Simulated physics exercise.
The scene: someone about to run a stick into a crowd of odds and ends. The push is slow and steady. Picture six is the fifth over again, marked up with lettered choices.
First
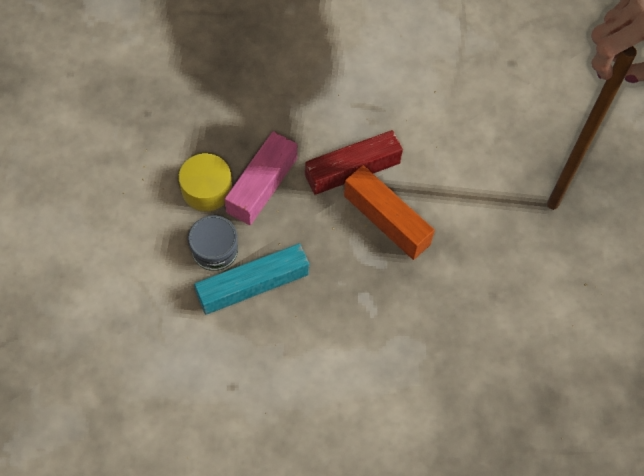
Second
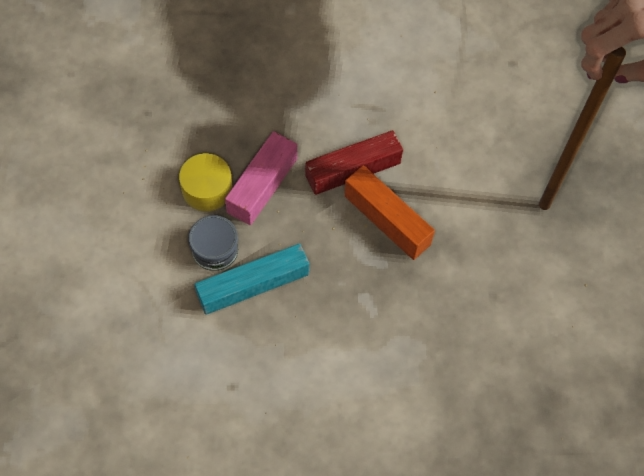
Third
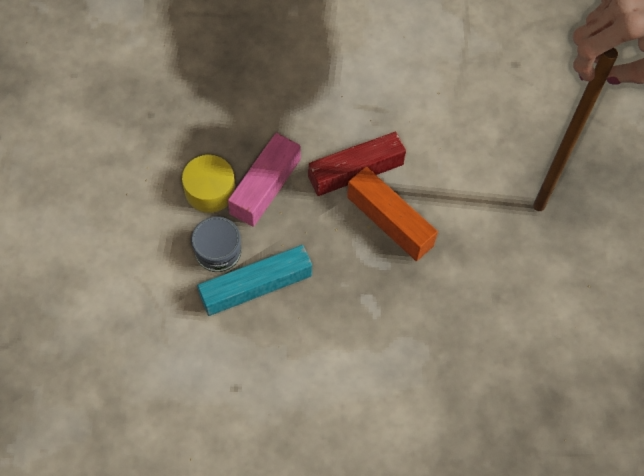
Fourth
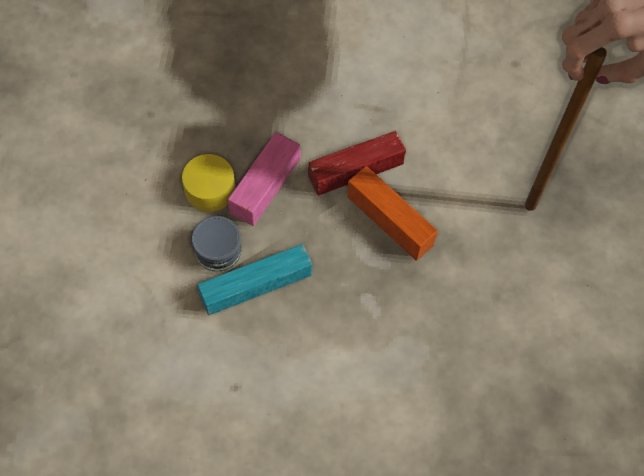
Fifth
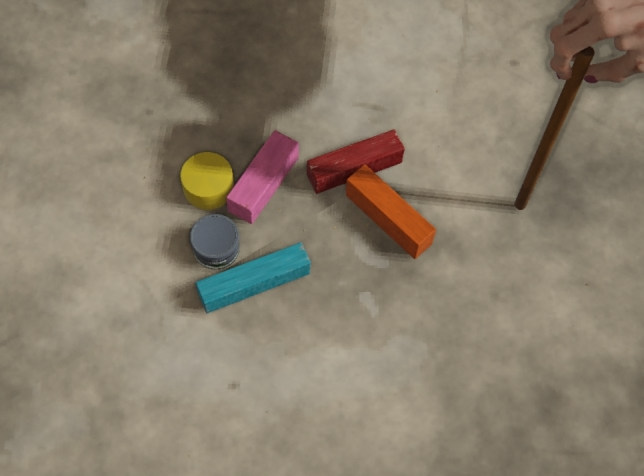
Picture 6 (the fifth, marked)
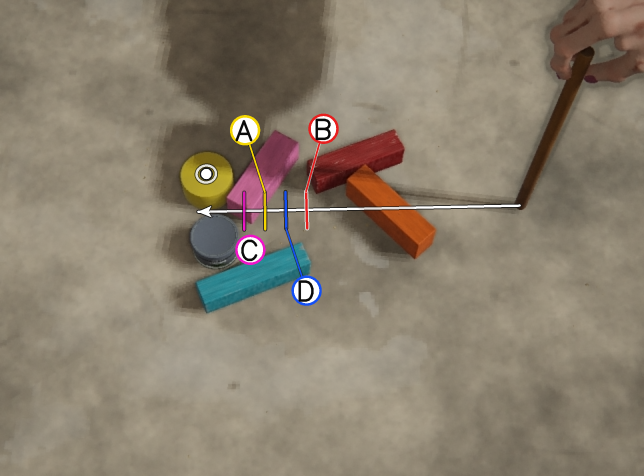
A hand at the upper right held a brown stick and moved it slowly leftward toward four coloured bars and two round tins on a grey floor, while the bars and tins stayed put.
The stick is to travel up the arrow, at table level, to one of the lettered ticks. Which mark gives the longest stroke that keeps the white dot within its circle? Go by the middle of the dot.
No farther than A.
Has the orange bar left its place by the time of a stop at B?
Yes.
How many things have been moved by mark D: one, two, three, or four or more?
One.
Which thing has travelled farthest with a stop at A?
The orange bar.
On the marked copy, A at (265, 211); B at (307, 210); C at (244, 211); D at (286, 210); the arrow from (520, 206) to (198, 212); the white dot at (207, 174).
With A. Early on, foot of the stick (429, 208).
Further on, foot of the stick (337, 210); orange bar (369, 228).
At the end, foot of the stick (265, 212); orange bar (368, 229); the dot is still in its ring.
As for the rest, B keeps the dot in but is short; C shifts the dotted thing to (193, 173); D keeps the dot in but is short.
